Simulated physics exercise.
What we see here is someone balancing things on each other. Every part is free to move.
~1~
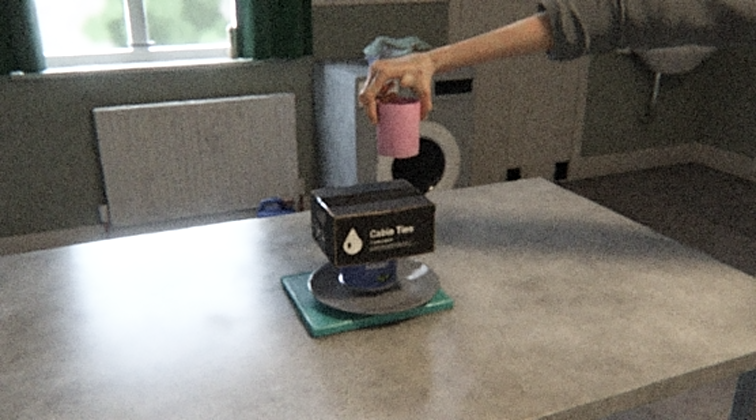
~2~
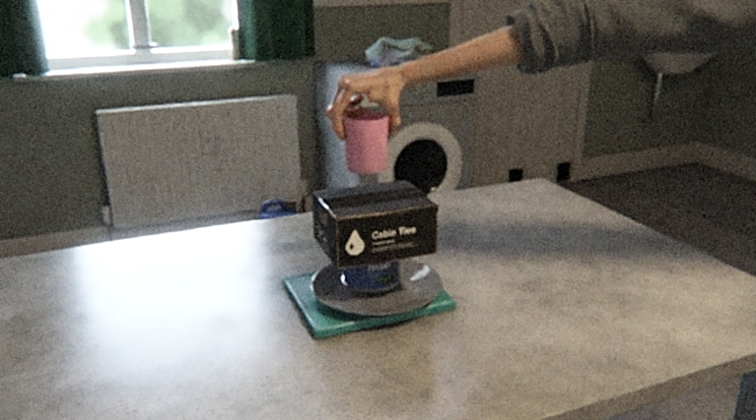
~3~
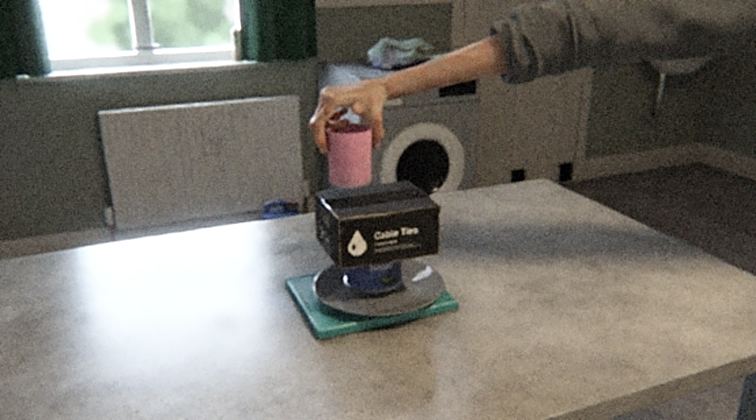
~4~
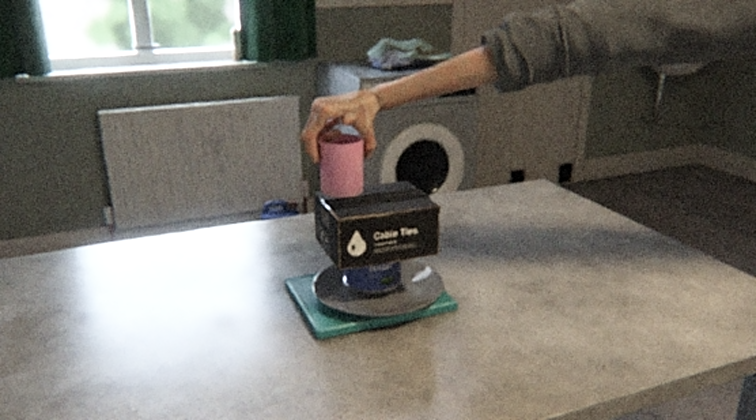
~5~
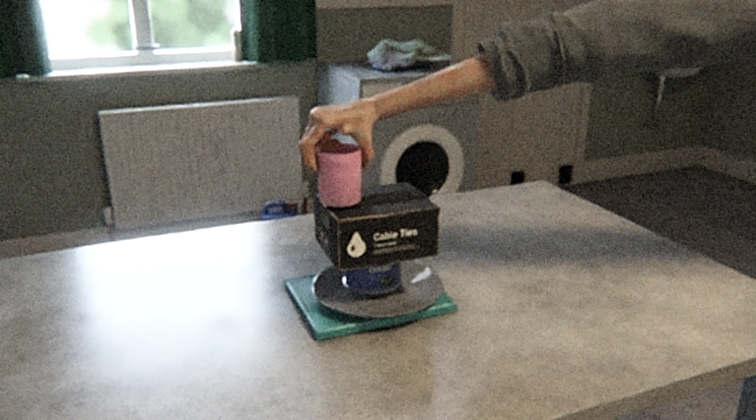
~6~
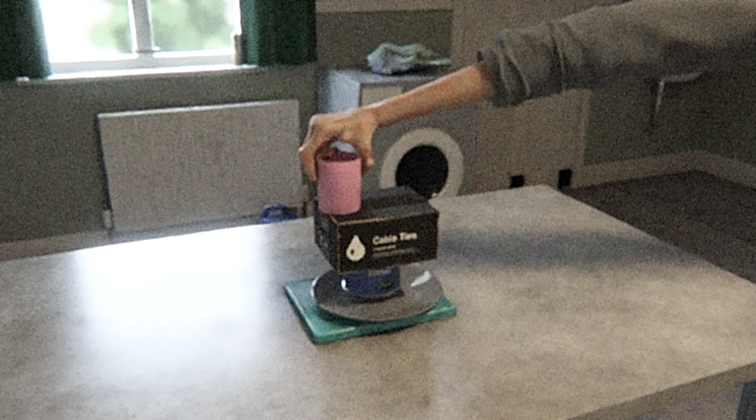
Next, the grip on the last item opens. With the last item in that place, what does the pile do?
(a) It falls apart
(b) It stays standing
b.
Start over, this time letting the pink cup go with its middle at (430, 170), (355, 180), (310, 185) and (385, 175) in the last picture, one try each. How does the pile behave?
Going through the four cases in order, the pile tumbles down, then stands firm, then tumbles down, and finally stands firm.
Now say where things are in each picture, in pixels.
The first picture shows on its way; pink cup (398, 127).
The second picture shows on its way; pink cup (366, 142); grey plate (376, 286).
The third picture shows on its way; pink cup (350, 155).
The fourth picture shows on its way; pink cup (342, 165); grey plate (378, 287).
The fifth picture shows on its way; pink cup (339, 174).
The sixth picture shows in place under the hand; pink cup (339, 182); grey plate (377, 291).
Then, 0.30 s on from there, no change.
Then, 1.10 s on from there, pink cup resting near (339, 183).
In the end, all 5 unmoved. At the end, from the last picture's camera, pink cup near (338, 183). The pile holds.
